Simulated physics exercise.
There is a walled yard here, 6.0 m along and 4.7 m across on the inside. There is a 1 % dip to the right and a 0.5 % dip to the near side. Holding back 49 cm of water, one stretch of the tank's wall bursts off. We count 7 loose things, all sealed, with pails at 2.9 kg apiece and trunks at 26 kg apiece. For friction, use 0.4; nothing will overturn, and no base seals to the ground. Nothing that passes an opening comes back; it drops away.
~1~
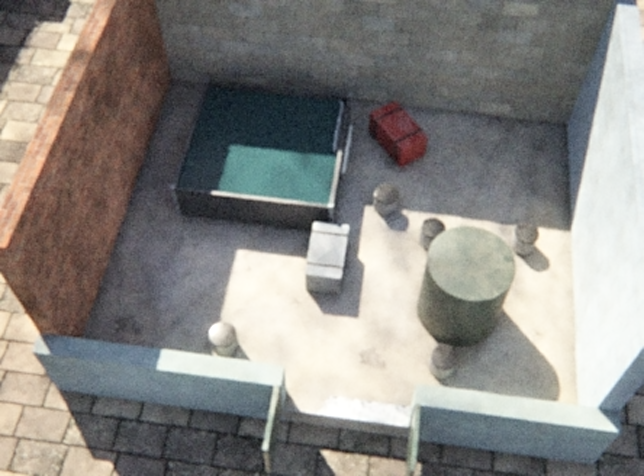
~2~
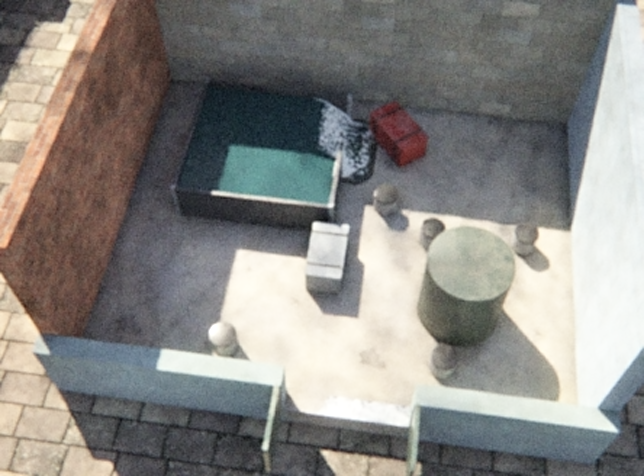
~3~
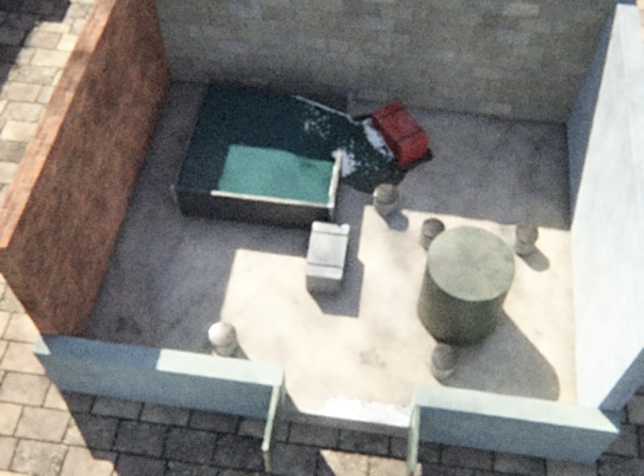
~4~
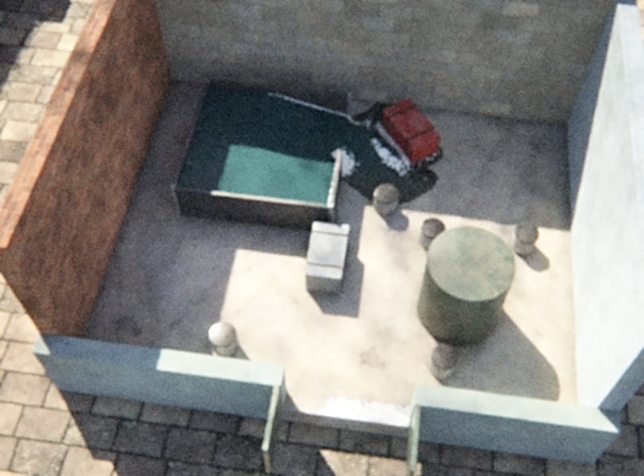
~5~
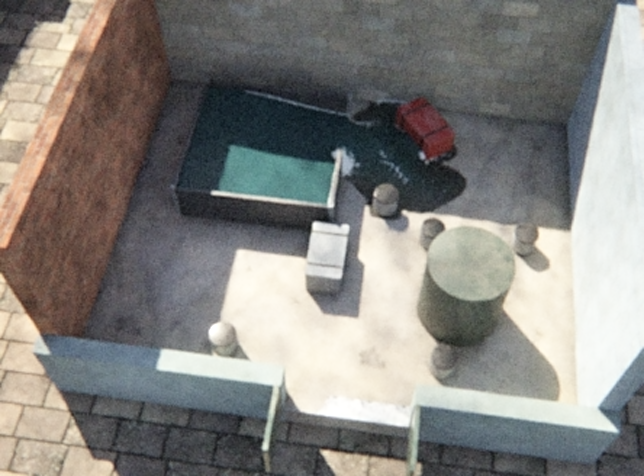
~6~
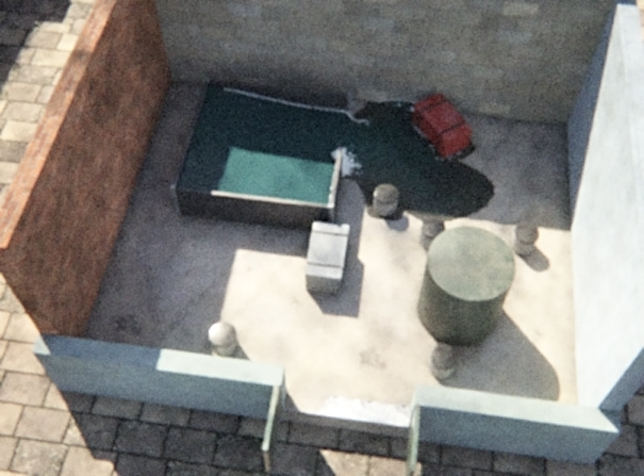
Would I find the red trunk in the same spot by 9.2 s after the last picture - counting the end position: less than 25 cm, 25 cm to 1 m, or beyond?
The red trunk goes a long distance.
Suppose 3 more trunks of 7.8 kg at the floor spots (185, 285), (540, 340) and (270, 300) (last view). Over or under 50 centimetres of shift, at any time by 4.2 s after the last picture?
Well, in that order it's lower, higher and lower.
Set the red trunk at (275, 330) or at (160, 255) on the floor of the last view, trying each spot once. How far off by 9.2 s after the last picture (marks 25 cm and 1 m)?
Run 1: It is pushed far off. Run 2: It remains nearly still.
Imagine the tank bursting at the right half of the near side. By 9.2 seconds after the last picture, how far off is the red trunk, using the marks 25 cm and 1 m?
Had it gone that way, the red trunk would sit tight.
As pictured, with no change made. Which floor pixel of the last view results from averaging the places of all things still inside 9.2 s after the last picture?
The centre is close to (323, 227).
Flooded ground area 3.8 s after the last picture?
Flooded: Near 17 m2.
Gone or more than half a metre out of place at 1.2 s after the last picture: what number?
I count 2 of them.
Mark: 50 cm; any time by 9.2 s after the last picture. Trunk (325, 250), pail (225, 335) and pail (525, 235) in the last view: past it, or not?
First one stayed inside, second one went too far, third one went too far.
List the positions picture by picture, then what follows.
The red trunk at (399, 124), on the bottom; 3.8 m2 under water; 0 of 7 have shifted, in the first frame.
The red trunk at (399, 124), on the bottom; 4.3 m2 under water; 0 of 7 have shifted, in the second frame.
The red trunk at (400, 124) rests on the ground; 4.6 m2 under water; 0 of 7 have shifted, in the third frame.
The red trunk at (411, 122), on the bottom, 18 cm from its start; 5.2 m2 under water; 1 of 7 have shifted, in the fourth frame.
The red trunk at (426, 120) rests on the ground, 40 cm from its start; water covers 5.9 m2; 1 of 7 have shifted, in the fifth frame.
The red trunk at (443, 116) rests on the ground, 65 cm from its start; 6.5 m2 under water; 1 of 7 have shifted, in the sixth frame.
Then, 1.2 s after the last picture the red trunk is near (547, 121), 2.1 m from its start, afloat; 0 of 7 are out; 2 afloat.
Then, 3.8 s after the last picture the red trunk is near (451, 222), 1.8 m from its start, aground; 0 of 7 are out; 0 afloat.
Then, 6.2 s after the last picture the red trunk is near (410, 226), 1.7 m from its start, aground; 0 of 7 are out; 2 afloat.
Then, 9.2 s after the last picture the red trunk is near (410, 226), 1.7 m from its start, aground; 0 of 7 are out; 5 afloat.
